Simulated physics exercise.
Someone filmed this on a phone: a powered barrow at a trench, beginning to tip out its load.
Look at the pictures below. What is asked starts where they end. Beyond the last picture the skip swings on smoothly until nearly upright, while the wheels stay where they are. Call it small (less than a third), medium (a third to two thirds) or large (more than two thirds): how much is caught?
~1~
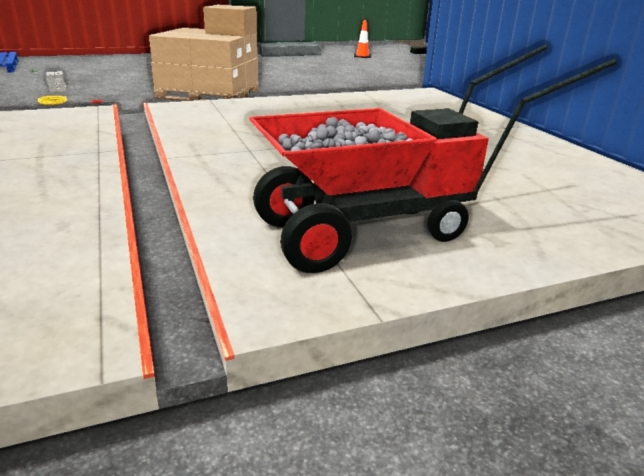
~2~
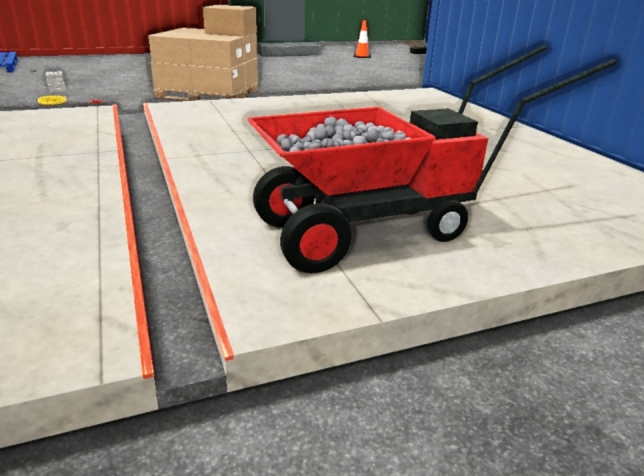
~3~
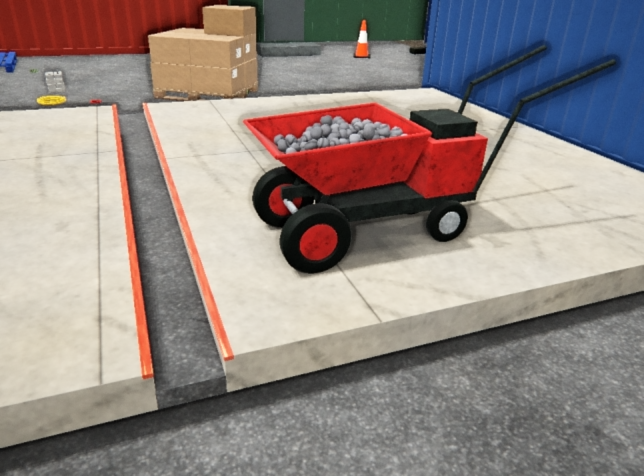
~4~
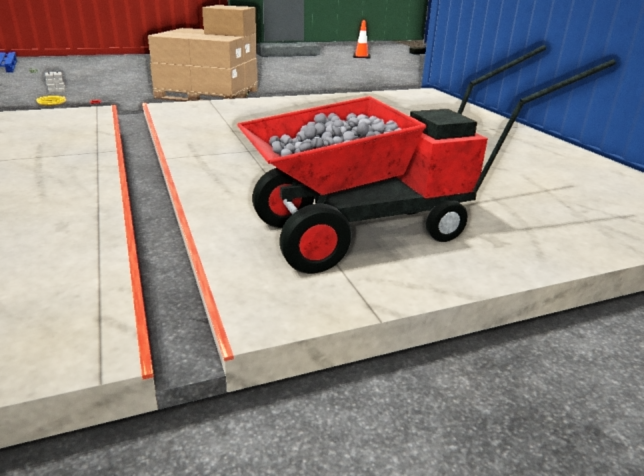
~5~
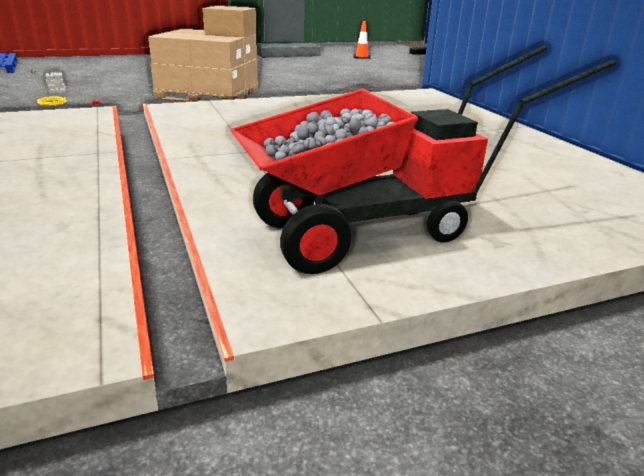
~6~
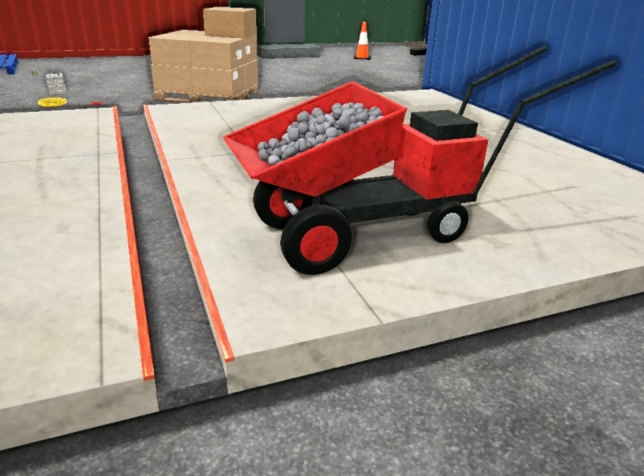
Large.
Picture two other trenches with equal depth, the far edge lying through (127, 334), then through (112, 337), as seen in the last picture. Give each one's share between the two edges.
90 and 90 percent.
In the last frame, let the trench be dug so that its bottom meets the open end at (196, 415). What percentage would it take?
About 100 per cent.
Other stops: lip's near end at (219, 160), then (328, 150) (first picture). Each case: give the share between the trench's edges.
20 % then 50 %.
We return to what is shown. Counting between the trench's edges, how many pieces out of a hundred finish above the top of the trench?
Something like 30 in a hundred.
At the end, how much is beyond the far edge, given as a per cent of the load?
About 10 per cent.
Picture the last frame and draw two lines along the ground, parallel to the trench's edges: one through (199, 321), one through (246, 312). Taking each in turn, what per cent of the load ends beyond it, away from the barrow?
Close to 70 and 100 per cent respectively.
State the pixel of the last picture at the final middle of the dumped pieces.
Last view, centre at rest - approx. (170, 271).
Shortly afterwards, skip tipped steeply; the whole lot in the skip.
Next, skip tipped right over; the bulk in the skip; only a few short of the trench; near a quarter in or heaped over the trench; a little falling.
Some moments later, skip tipped right over; a little in the skip; a little short of the trench; the bulk in or heaped over the trench; a little beyond it.
In the end, skip tipped right over; only a few in the skip; a little short of the trench; the bulk in or heaped over the trench; a little beyond it.
